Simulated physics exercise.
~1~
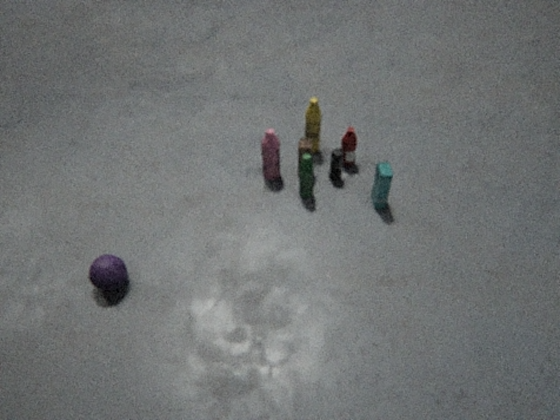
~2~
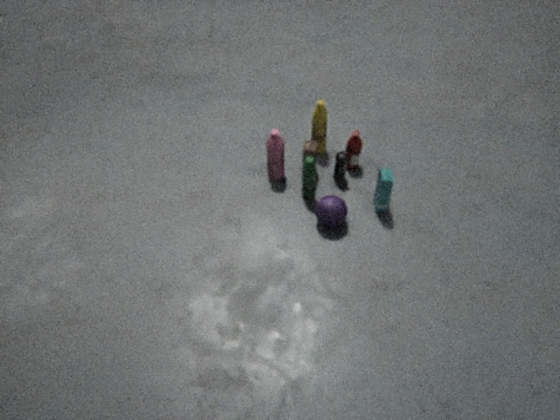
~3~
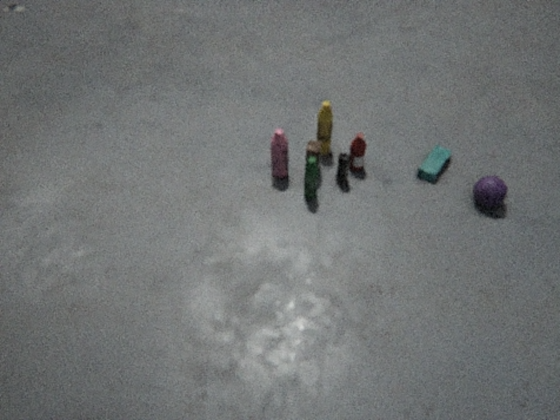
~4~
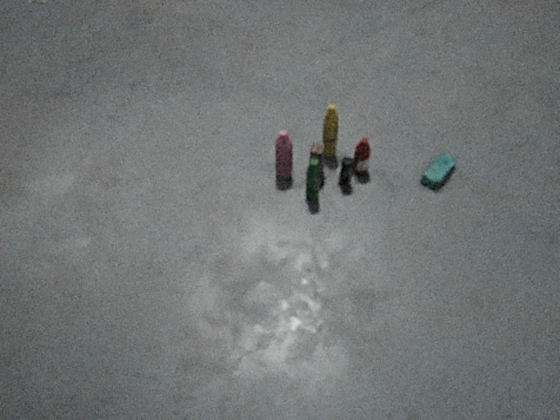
To begin with, a purple ball sits at the left of a flat grey floor, while a loose cluster of small household items stands upright to the right, among them pink, yellow, green and red bottles, a brown carton, a small black can and a turquoise carton. The ball travels right and slightly up, passing in front of the green bottle towards the turquoise carton. It then appears beyond the group, with the turquoise carton knocked over on its side. Finally the ball is gone from view, the carton lies flat, and the other six items still stand.
